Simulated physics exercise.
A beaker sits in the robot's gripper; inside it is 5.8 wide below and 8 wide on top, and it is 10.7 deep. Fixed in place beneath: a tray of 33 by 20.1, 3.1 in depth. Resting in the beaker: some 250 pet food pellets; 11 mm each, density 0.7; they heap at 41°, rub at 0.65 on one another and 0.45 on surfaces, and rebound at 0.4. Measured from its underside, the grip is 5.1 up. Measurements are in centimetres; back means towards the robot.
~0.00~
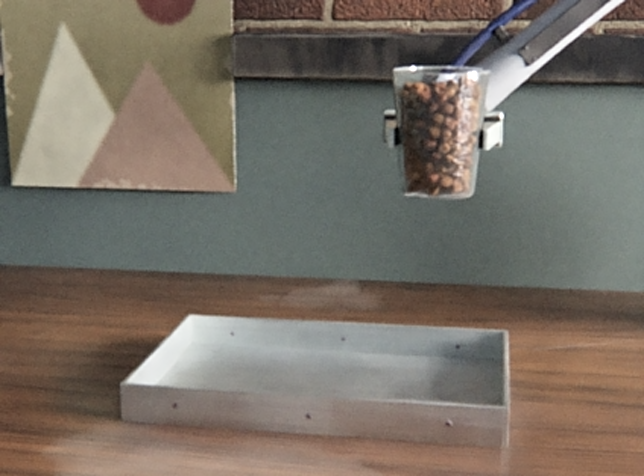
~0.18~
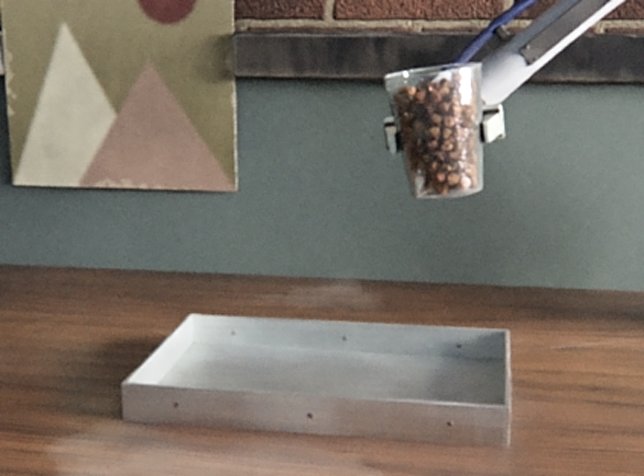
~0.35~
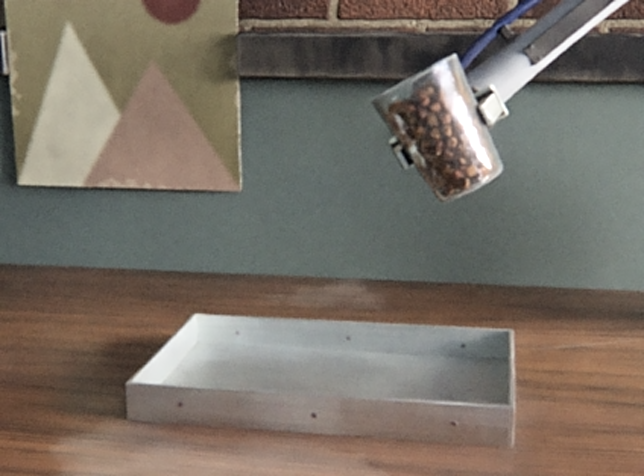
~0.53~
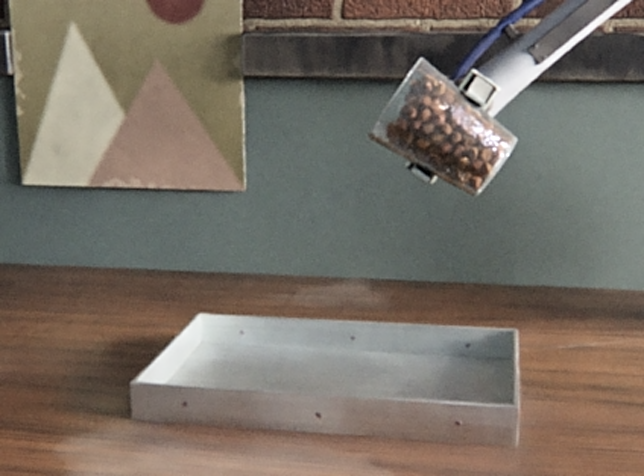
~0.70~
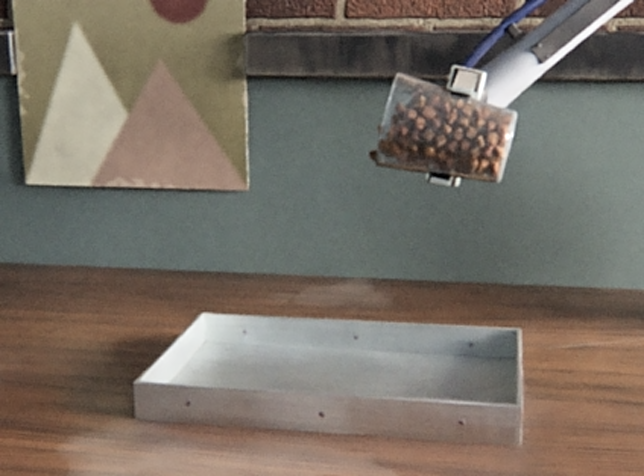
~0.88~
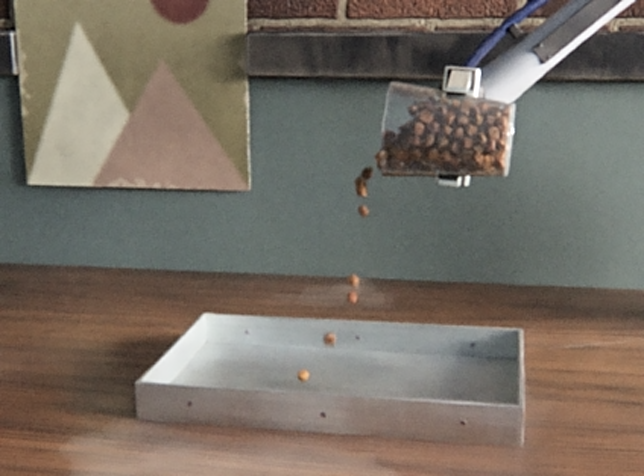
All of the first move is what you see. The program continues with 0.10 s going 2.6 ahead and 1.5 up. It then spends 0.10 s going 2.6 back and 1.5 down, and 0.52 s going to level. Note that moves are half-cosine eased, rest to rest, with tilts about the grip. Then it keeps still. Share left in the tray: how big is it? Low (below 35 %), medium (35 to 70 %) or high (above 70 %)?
Medium.
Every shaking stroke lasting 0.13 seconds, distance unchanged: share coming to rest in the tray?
That gives about 35 percent.
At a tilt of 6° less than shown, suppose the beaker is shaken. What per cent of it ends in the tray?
It would be near 45 per cent.
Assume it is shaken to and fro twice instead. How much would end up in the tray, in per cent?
I'd expect close to 80 per cent then.
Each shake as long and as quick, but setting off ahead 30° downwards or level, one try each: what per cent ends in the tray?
30 and 50 %.
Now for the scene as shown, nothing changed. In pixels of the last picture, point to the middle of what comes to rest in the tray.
Approximately (291, 376) in pixels.
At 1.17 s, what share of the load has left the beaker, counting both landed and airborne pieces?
Around 50 percent at that moment.
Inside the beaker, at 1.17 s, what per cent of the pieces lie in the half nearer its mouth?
Mouth half share: Roughly 75 %.
After 1.17 s, tilted 80° forward, highest piece 25 above the table; 119 in the beaker, 43 in the tray, 87 in flight or on a rim.
After 1.46 s, tilted 15° forward, highest piece 28 above the table; 136 in the tray, 112 in the beaker, 1 in flight or on a rim.
After 1.80 s, level, highest piece 26 above the table; 137 in the tray, 112 in the beaker.
After 2.85 s, level, highest piece 26 above the table; 137 in the tray, 112 in the beaker.
At rest, 137 in the tray, 112 in the beaker. That is 55 % in the tray.
